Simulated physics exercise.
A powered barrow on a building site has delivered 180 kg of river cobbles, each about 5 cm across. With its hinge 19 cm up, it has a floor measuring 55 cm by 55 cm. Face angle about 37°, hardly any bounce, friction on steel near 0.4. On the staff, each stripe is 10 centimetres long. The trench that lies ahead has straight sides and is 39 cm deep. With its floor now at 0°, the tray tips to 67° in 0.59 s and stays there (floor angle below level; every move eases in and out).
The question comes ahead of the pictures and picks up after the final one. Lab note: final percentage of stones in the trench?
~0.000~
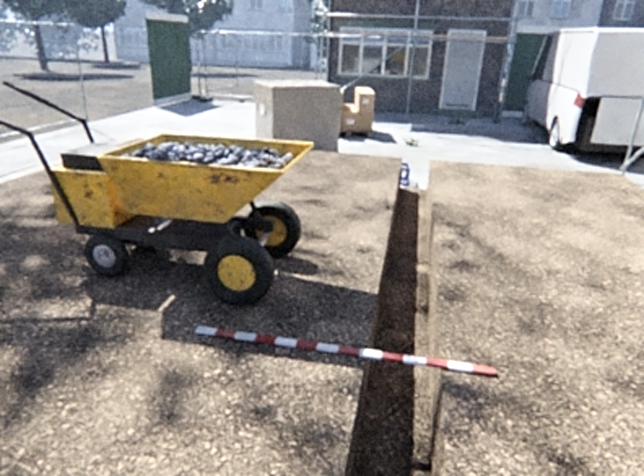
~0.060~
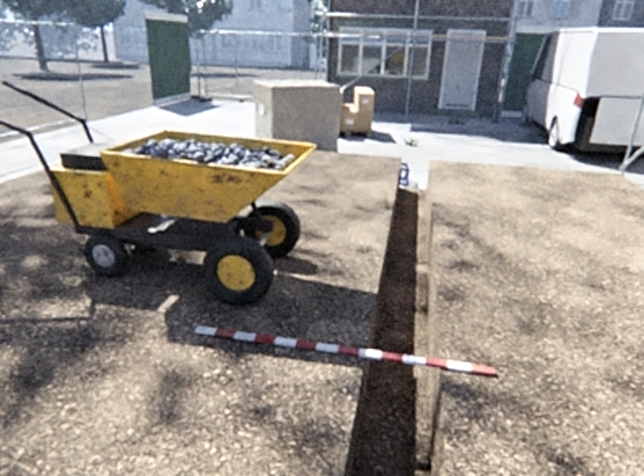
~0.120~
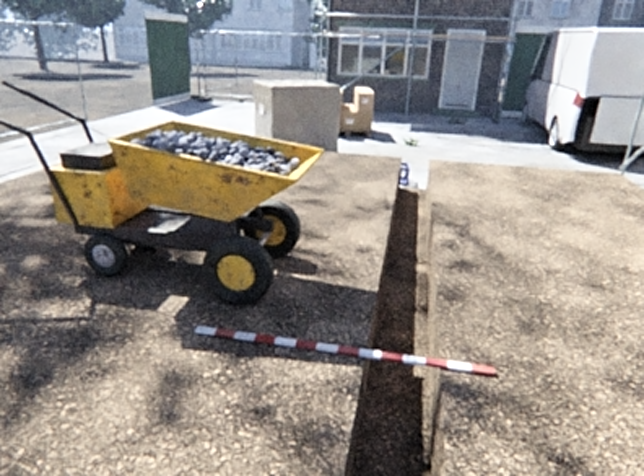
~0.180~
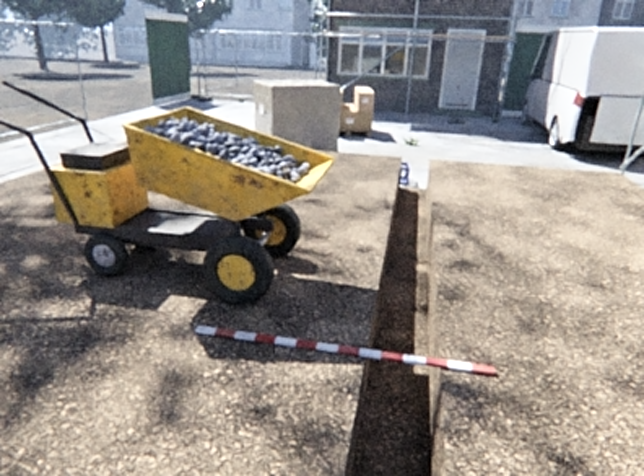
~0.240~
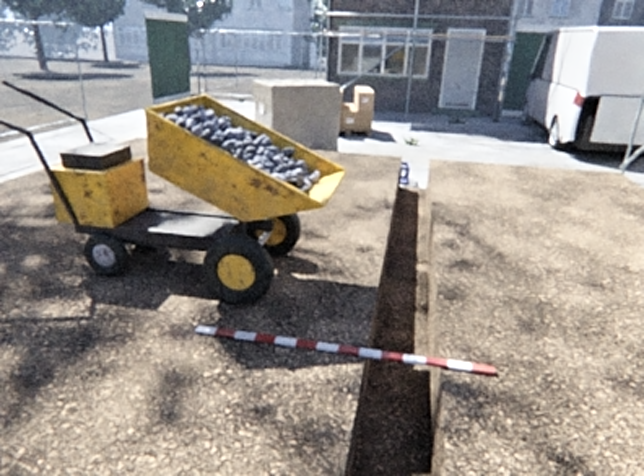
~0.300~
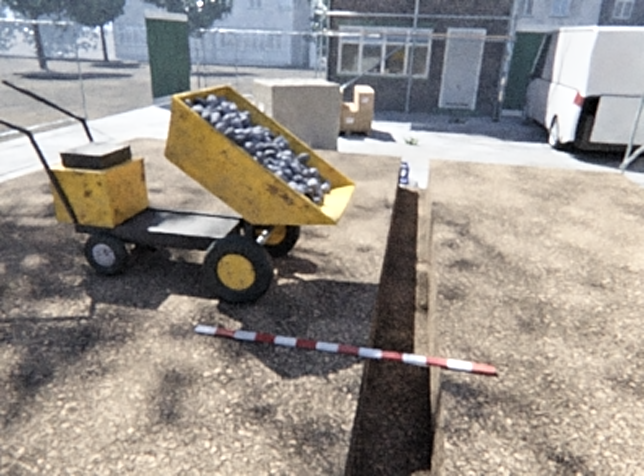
Approx. 87 %.
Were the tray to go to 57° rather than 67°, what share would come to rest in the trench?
In that case near 85 per cent.
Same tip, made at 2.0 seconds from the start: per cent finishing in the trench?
Estimate: About 100 %.
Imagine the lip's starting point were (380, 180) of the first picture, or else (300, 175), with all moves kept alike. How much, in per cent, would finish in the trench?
I'd say some 5 per cent and some 75 per cent.
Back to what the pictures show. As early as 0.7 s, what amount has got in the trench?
Around 25 per cent of it.
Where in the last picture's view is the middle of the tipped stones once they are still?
Resting centre: About (408, 334).
After 0.4 s the floor is at 56°; 100 % in the tray; the foremost stones are at (344, 236).
After 0.7 s the floor is at 67°; 73 % in the tray, 4 % short of the trench, 23 % in the trench; the foremost stones are at (422, 316).
After 1.0 s the floor is at 67°; 10 % in the tray, 3 % short of the trench, 75 % in the trench, 13 % past the trench; the foremost stones are at (571, 317).
After 3.0 s the floor is at 67°; 0 % in the tray, 87 % in the trench, 13 % past the trench; the foremost stones are past the picture's edge.
